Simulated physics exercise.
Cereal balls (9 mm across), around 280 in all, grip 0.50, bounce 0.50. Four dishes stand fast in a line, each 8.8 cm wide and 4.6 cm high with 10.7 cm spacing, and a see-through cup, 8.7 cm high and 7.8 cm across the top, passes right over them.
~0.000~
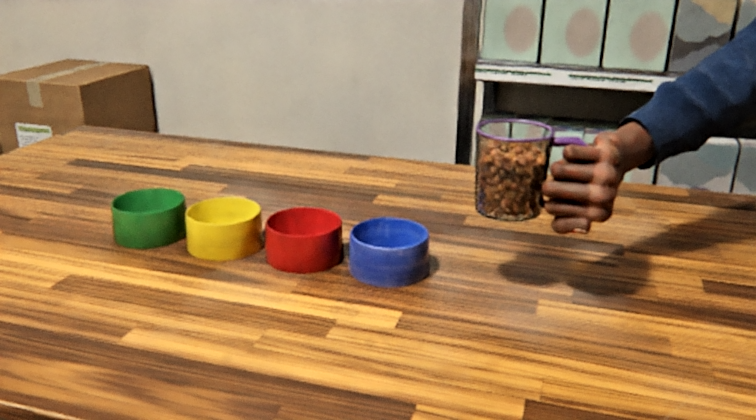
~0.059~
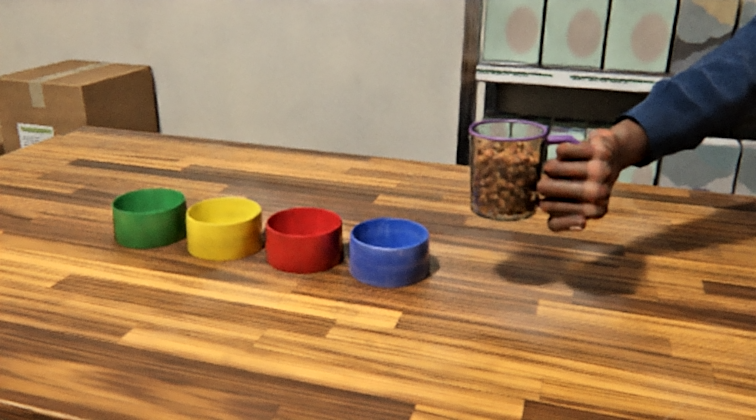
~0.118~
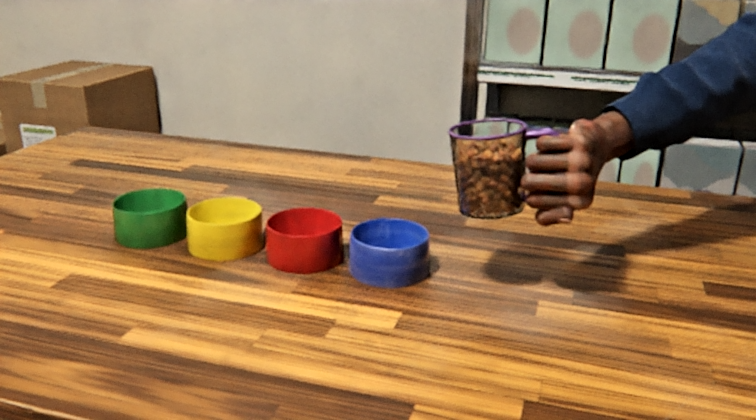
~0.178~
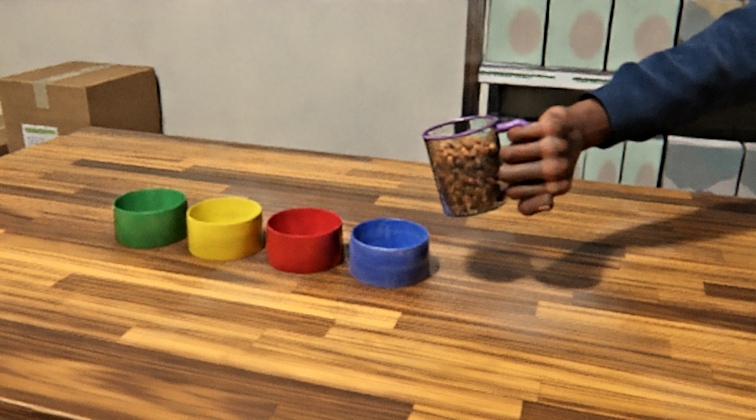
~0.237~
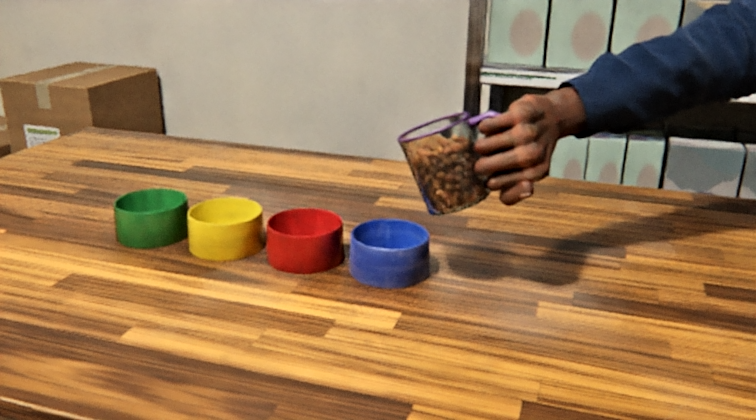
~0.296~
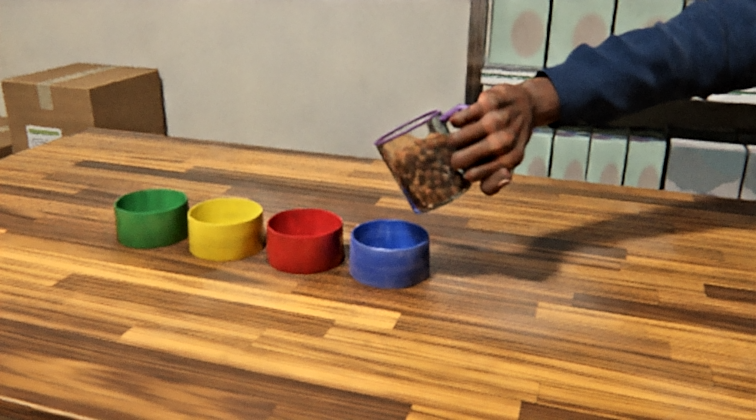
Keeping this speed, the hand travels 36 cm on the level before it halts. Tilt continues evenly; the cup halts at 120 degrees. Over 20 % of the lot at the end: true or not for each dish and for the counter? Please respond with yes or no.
Red dish no, blue dish no, green dish yes, yellow dish no, counter yes.
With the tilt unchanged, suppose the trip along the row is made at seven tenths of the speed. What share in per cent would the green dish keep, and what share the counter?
In that case green 10; counter 30.
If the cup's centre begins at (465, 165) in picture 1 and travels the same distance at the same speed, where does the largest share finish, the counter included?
Biggest portion: Green.
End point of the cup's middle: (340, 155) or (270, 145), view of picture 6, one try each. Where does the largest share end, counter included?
First try: Red; second try: Yellow.
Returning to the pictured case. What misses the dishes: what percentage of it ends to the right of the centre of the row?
Estimated share comes to about 0 per cent.
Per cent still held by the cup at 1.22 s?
I'd say close to 5 per cent.
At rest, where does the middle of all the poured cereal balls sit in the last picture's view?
My guess is close to (166, 227).
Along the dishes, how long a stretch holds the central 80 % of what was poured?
It spans about 9 centimetres along the dishes.
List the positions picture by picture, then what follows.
Cup at (511, 170), tilt 0 degrees, lip at (477, 127), moved 0.0 cm; middle of the pieces at (515, 180); blue dish at (390, 233); red dish at (304, 222); yellow dish at (223, 211); green dish at (148, 201), in the first picture.
Cup at (506, 170), tilt 2 degrees, lip at (470, 128), moved 0.6 cm; middle of the pieces at (510, 180), in the second picture.
Cup at (490, 169), tilt 7 degrees, lip at (451, 130), moved 2.3 cm; middle of the pieces at (494, 178), in the third picture.
Cup at (468, 167), tilt 15 degrees, lip at (424, 133), moved 4.7 cm; middle of the pieces at (474, 175), in the fourth picture.
Cup at (446, 165), tilt 22 degrees, lip at (400, 137), moved 7.0 cm; middle of the pieces at (454, 172), in the fifth picture.
Cup at (425, 163), tilt 30 degrees, lip at (377, 142), moved 9.4 cm; middle of the pieces at (433, 170); blue dish at (390, 235); red dish at (305, 223); yellow dish at (225, 211); green dish at (151, 201). The cup turns about 125 degrees a second and travels 40 cm a second, in the sixth picture.
After 0.64 s, tilt 73 degrees; cup holds 100 %.
Then, at 0.88 s, tilt 104 degrees; cup holds 90 %, yellow 5 %.
After 1.22 s, tilt 120 degrees; cup holds 5 %, green 60 %, yellow 5 %.
By 1.9 s all is still; red 0 %, blue 0 %, green 60 %, yellow 5 %, counter 40 %.
